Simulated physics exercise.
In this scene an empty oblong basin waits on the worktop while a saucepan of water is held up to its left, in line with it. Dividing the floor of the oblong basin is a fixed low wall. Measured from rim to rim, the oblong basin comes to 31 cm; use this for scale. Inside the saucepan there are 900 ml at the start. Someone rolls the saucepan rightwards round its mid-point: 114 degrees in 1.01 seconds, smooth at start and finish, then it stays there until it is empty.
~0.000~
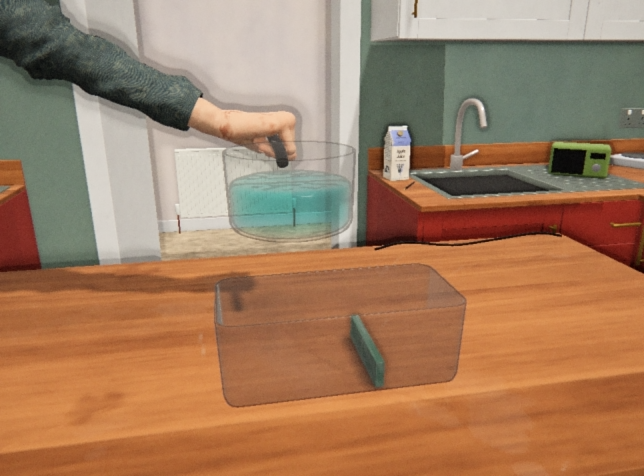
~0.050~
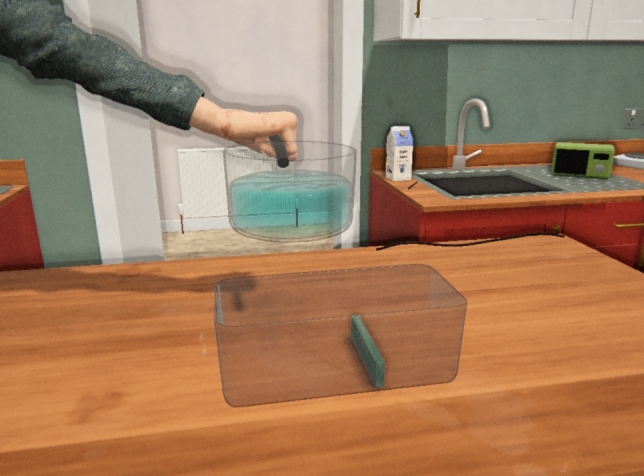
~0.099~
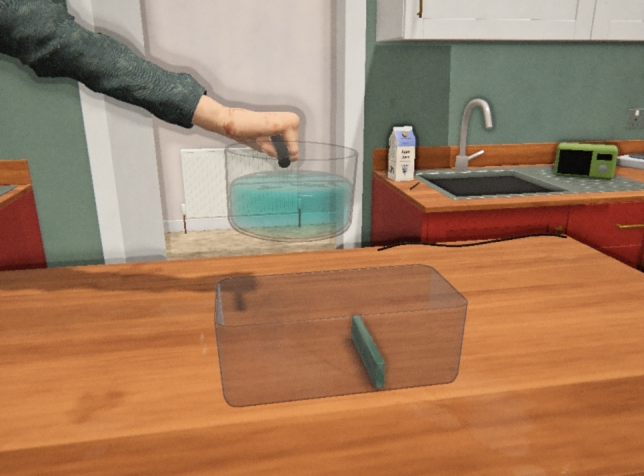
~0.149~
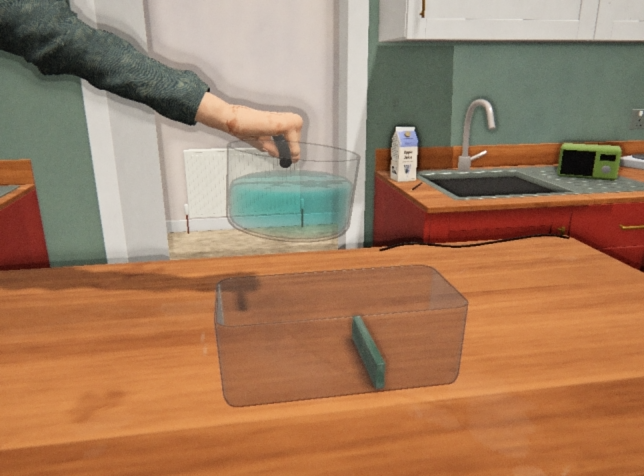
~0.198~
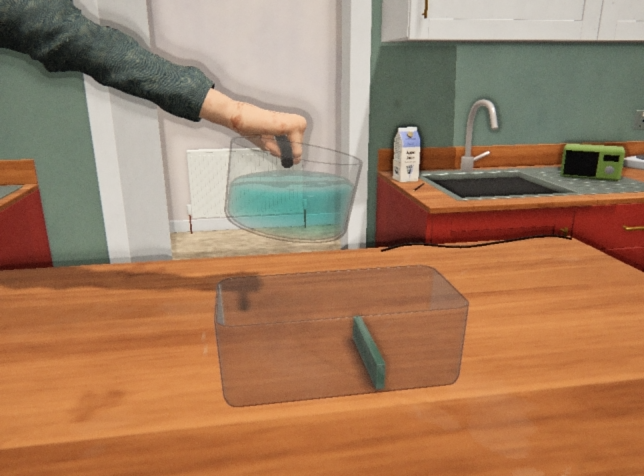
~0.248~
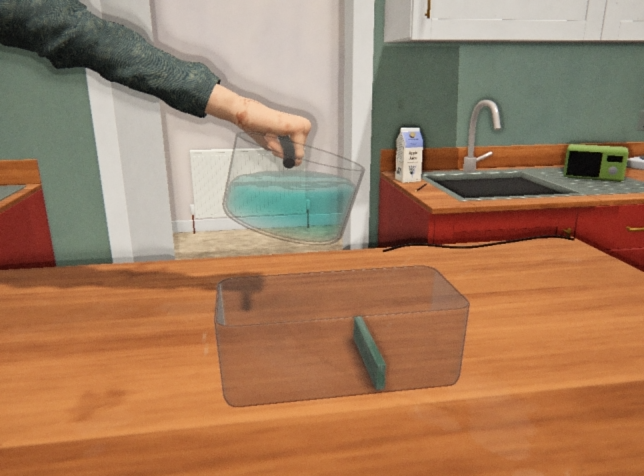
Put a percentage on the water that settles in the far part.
Roughly 55 per cent ends up there.
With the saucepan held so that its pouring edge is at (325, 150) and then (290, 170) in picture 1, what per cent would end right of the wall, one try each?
It comes to 40 per cent, and then 15 per cent.
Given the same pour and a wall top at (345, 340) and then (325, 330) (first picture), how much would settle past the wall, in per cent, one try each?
The first gives near 85 per cent and the second near 95 per cent.
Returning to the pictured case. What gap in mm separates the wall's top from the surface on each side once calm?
Left: Roughly 22 mm; right: Roughly 2 mm.
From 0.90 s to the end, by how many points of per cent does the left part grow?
Roughly 28 in a hundred.
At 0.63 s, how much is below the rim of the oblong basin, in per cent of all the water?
6 %, give or take.
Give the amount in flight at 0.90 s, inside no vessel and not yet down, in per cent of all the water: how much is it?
Airborne fraction: Approx. 16 %.
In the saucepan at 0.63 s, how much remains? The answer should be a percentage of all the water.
Roughly 62 percent.
By 0.63 s the tilt is 78° and 62 per cent is still to pour, 0 is left of the wall and 6 right of it.
By 0.90 s the tilt is 111° and 11 per cent is still to pour, 15 is left of the wall and 58 right of it.
By 1.20 s the tilt is 114° and 0 per cent is still to pour, 37 is left of the wall and 60 right of it.
By 1.51 s the tilt is 114° and 0 per cent is still to pour, 43 is left of the wall and 56 right of it.
At rest 43 per cent lies left of the wall, 55 right of it and 2 outside.
